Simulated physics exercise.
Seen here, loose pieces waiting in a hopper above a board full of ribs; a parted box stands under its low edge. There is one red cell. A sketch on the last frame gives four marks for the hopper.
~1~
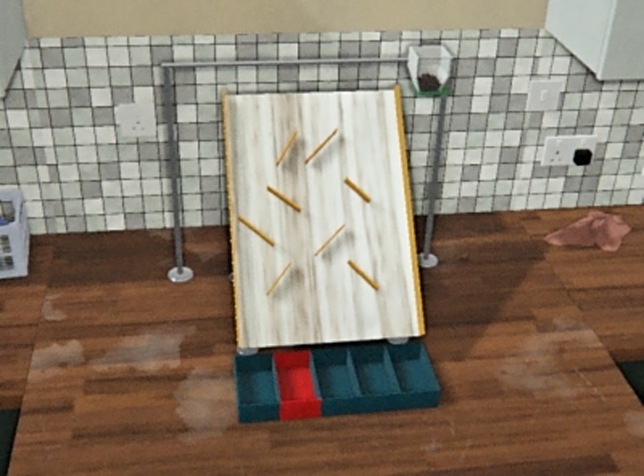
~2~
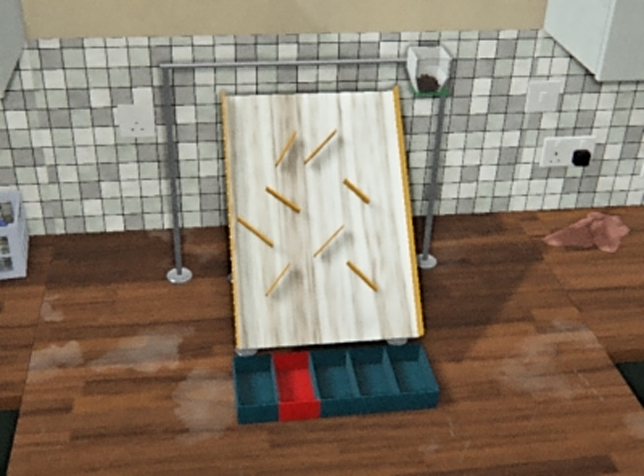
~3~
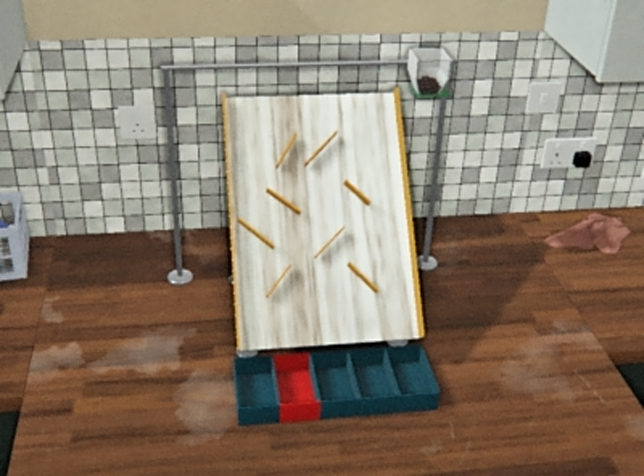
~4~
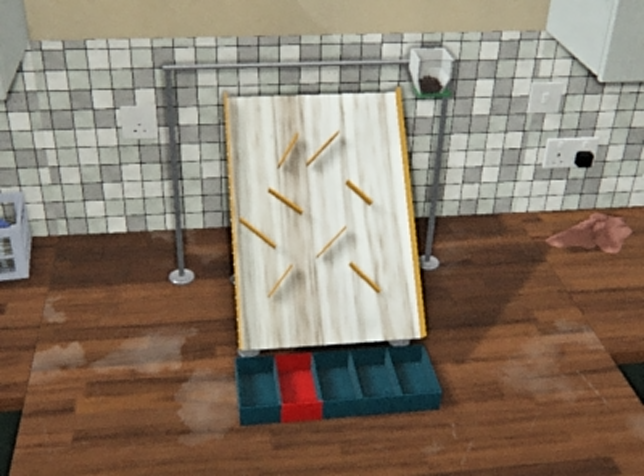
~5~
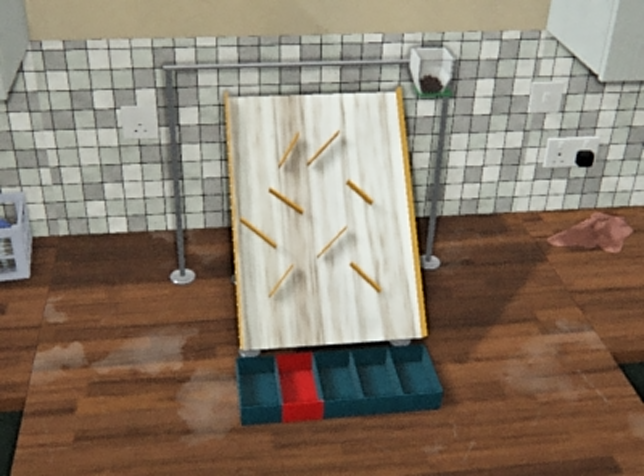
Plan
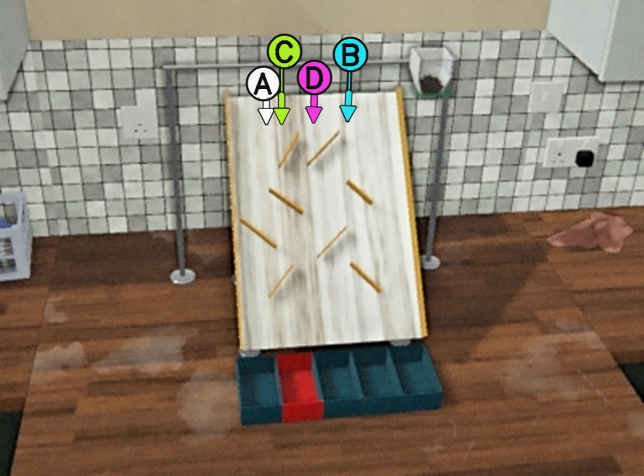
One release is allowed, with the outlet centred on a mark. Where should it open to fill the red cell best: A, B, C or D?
D beats the others.
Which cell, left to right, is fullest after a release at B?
The fifth.
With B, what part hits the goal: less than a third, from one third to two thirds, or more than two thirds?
Less than a third.
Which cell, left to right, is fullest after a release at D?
It is the second one.
On the marked copy, mark A meets the board at (266, 118); mark B meets the board at (347, 115); mark C meets the board at (281, 118); mark D meets the board at (313, 117).
If A is chosen, about a quarter in the red cell, about a third in other cells, about half outside the box.
If B is chosen, a small part in the red cell, about half in other cells, about a third outside the box.
If C is chosen, a small part in the red cell, about half in other cells, about a third outside the box.
If D is chosen, about half in the red cell, about a quarter in other cells, about a third outside the box.
